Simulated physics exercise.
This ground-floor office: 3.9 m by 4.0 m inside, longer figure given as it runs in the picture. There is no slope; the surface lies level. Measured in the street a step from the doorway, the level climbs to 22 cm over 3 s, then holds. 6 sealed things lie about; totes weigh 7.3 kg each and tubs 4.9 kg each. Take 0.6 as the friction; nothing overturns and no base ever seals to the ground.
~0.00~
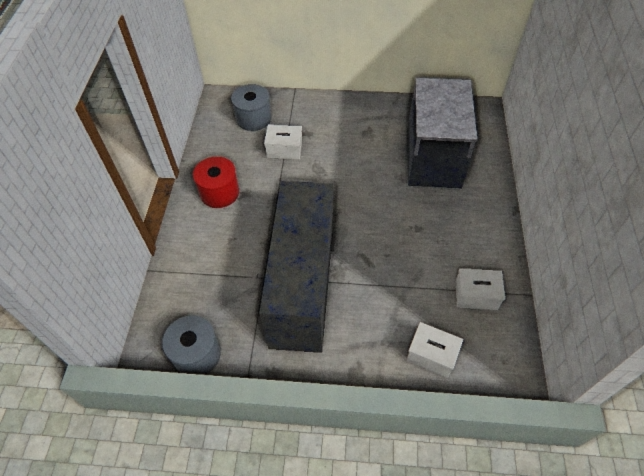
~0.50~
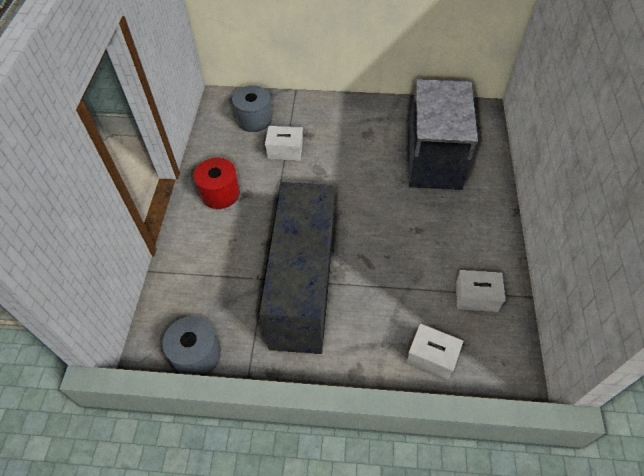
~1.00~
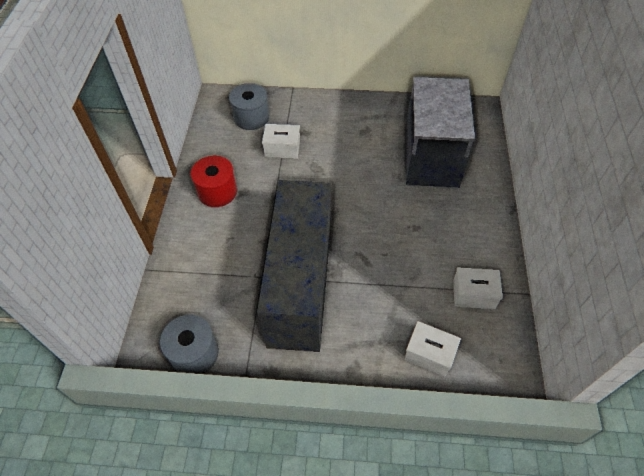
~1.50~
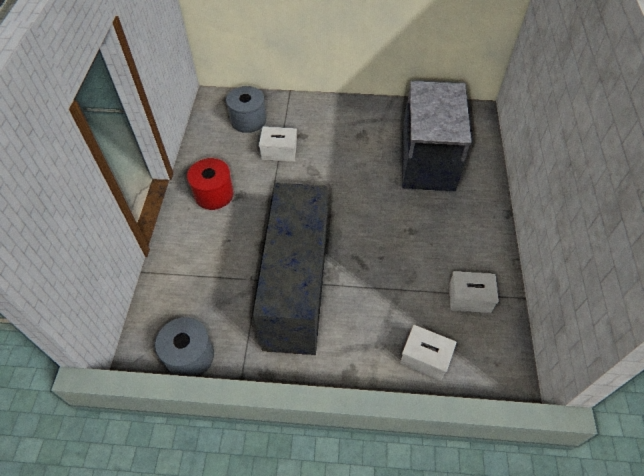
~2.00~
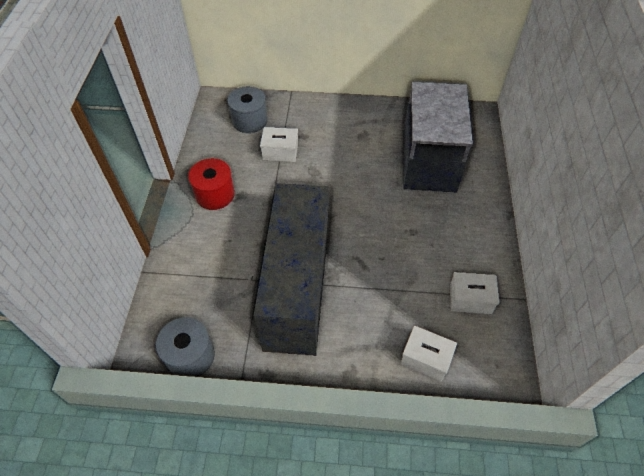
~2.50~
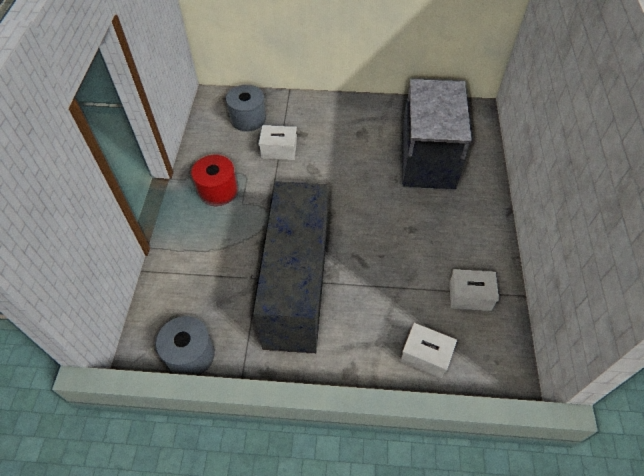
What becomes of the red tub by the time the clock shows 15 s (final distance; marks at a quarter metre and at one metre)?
By then it is long gone from its spot.
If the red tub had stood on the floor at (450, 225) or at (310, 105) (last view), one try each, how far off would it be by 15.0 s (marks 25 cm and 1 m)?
At the first spot it winds up well off, and at the second it edges a bit.
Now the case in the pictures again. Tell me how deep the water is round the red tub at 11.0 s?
Depth: About 6 cm.
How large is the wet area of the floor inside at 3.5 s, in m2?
Close to 3.5 m2, I'd say.
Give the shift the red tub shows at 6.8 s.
Displacement near 200 cm.
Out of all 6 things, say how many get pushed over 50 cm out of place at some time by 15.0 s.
The answer here is 6.
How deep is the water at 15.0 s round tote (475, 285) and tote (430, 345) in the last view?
13 and 11 cm.
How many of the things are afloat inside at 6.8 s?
At that point I count 2.
After 3.5 s the red tub is near (265, 152), 0.7 m from its start, aground; 0 afloat.
After 6.8 s the red tub is near (362, 82), 2.2 m from its start, afloat; 2 afloat.
After 11.0 s the red tub is near (200, 121), 0.8 m from its start, afloat; 5 afloat.
After 15.0 s the red tub is near (359, 95), 2.0 m from its start, afloat; 6 afloat.
